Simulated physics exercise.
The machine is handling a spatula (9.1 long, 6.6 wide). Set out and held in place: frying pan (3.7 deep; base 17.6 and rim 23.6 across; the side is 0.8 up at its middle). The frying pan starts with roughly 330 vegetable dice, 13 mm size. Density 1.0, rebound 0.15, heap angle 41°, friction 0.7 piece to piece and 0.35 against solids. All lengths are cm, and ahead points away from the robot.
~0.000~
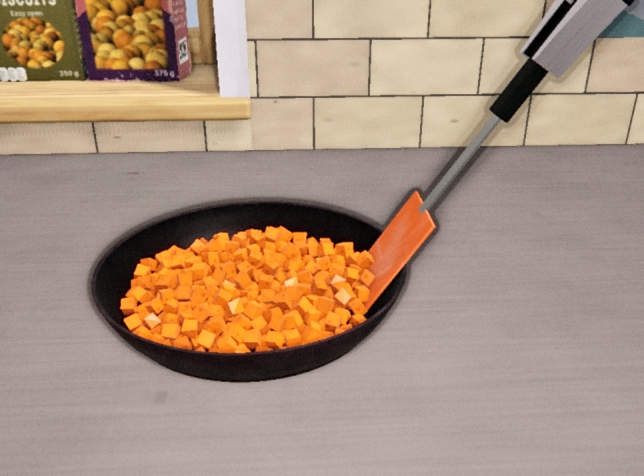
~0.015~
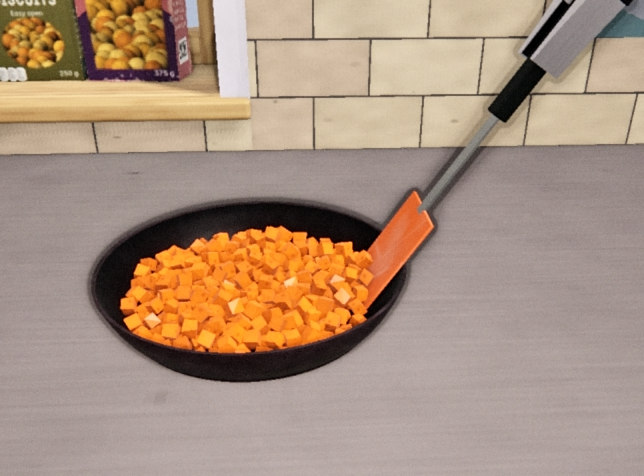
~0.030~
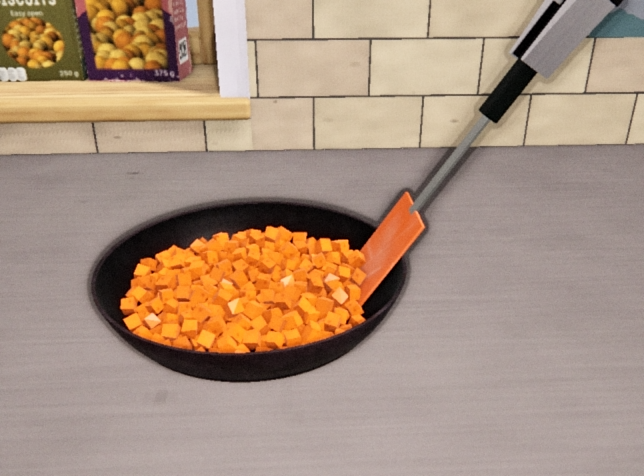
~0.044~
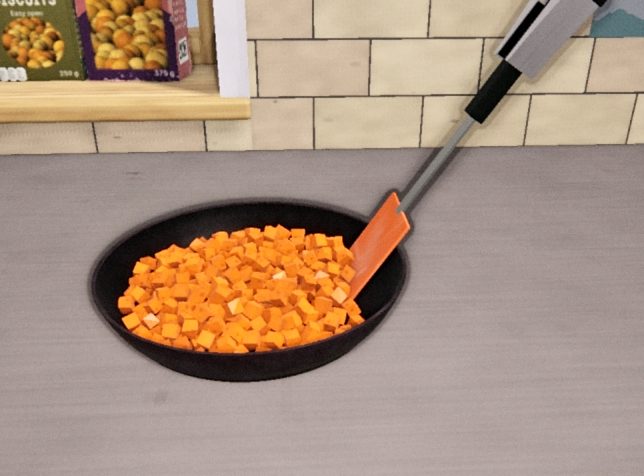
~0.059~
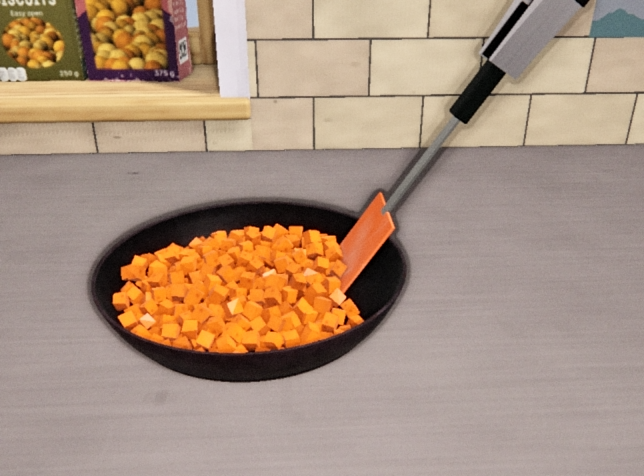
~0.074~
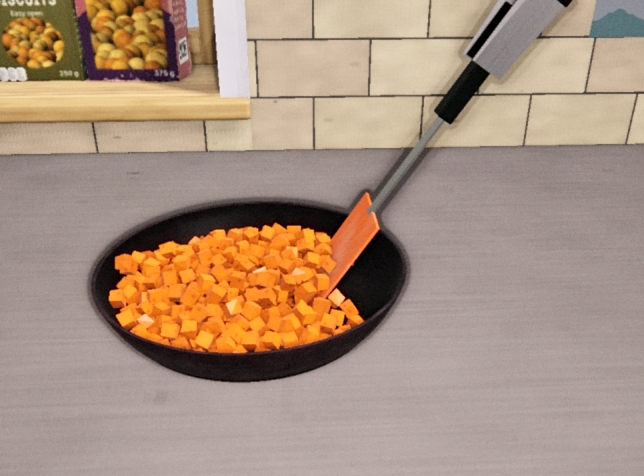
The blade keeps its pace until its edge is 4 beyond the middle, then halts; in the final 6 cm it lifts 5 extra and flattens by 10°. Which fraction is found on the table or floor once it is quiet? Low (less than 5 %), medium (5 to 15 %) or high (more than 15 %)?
A medium share, 5 to 15 %, ends on the table or floor.
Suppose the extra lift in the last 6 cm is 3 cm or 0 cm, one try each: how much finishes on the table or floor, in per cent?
Some 5 and 0 per cent.
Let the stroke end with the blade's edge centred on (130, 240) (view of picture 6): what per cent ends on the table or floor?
About 25 per cent.
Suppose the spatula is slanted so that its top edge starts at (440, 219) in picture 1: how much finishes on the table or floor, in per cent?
Some 10 per cent.
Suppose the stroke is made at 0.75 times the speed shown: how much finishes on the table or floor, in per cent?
About 0 per cent.
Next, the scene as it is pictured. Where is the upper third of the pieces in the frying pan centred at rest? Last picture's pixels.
Near (180, 273).
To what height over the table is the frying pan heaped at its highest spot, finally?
Some 5.0 cm.
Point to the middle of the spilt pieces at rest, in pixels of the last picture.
Near (16, 305).
By 0.11 s, sloping 55°, highest piece 6 above the table; 330 in the frying pan.
By 0.15 s, sloping 51°, highest piece 8 above the table; 330 in the frying pan.
By 0.36 s, sloping 46°, highest piece 5 above the table; 298 in the frying pan, 30 on the table or floor, 2 on the blade or in flight.
By 1.41 s, sloping 46°, highest piece 4 above the table; 298 in the frying pan, 32 on the table or floor.
Final count, 298 in the frying pan, 32 on the table or floor. That is 10 % on the table or floor.
